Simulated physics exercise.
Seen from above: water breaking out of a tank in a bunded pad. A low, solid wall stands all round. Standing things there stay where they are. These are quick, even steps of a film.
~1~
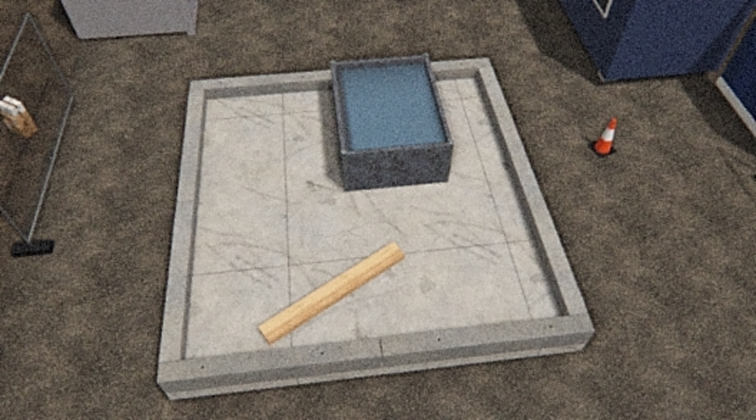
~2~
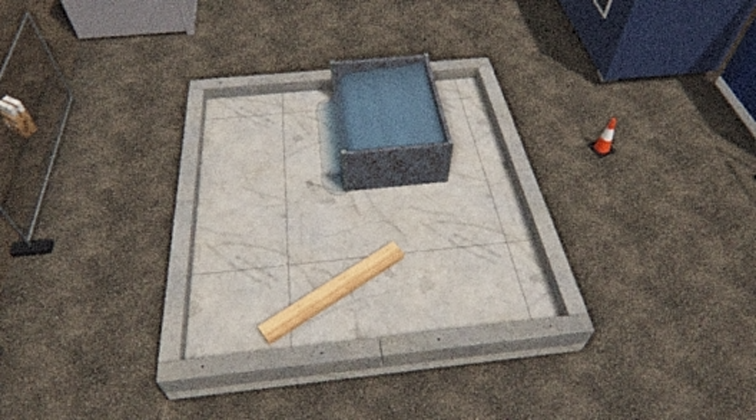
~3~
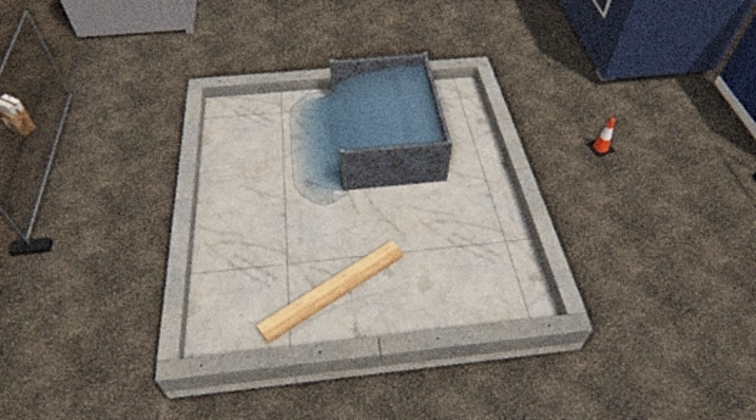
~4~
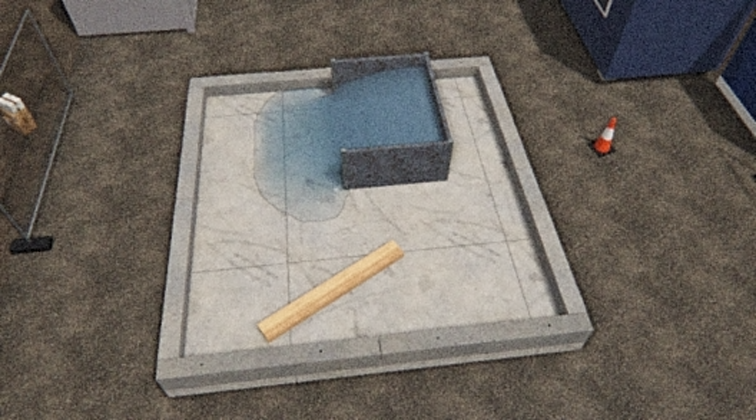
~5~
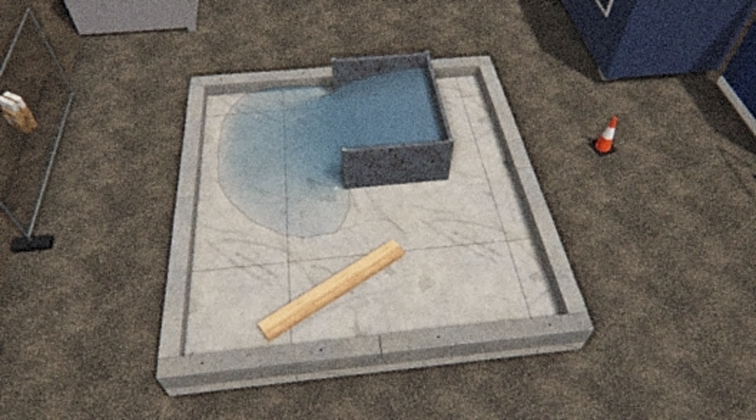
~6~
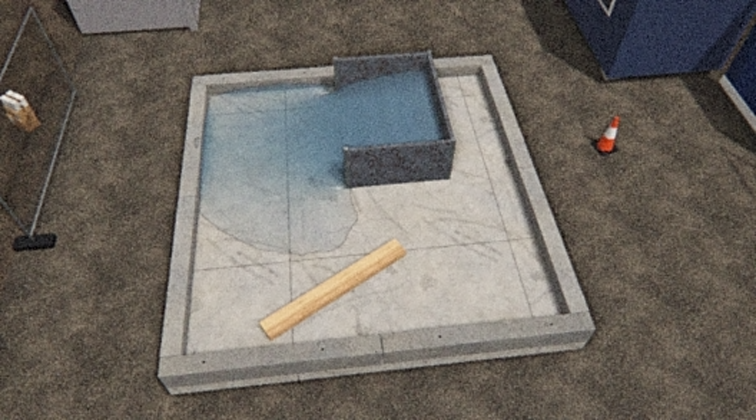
Blue water poured out of the left side of an open tank on a walled concrete pad, fanning left and toward the front across the floor while a wooden plank lay still nearby.
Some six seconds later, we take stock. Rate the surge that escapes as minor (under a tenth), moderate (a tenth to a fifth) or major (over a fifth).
It is a moderate surge.
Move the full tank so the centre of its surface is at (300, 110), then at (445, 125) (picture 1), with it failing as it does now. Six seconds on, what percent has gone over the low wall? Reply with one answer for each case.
First case around 32 percent, second around 10 percent.
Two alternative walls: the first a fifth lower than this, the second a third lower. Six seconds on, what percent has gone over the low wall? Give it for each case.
24 % and 34 %.
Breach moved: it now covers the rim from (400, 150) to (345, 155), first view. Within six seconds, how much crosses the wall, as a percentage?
Close to 2 percent, I'd say.
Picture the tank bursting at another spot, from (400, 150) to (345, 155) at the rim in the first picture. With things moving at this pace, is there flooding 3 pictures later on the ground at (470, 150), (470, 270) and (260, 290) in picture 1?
Going through them in order gives still bare, waterlogged, waterlogged.
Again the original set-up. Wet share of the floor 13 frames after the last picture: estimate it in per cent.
Some 50 in a hundred.
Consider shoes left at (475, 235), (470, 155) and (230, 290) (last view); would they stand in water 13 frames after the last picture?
The first is spared, the second spared, the third swamped.
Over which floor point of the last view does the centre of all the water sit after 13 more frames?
Centre of the water: Near (280, 169).
A moment on, water covers 35 % of the floor; the low wall has let 0 % over.
Next, water covers 35 % of the floor; the low wall has let 2 % over.
Then, water covers 45 % of the floor; the low wall has let 13 % over.
Later, water covers 65 % of the floor; the low wall has let 15 % over.
In the end, water covers 80 % of the floor; the low wall has let 15 % over.
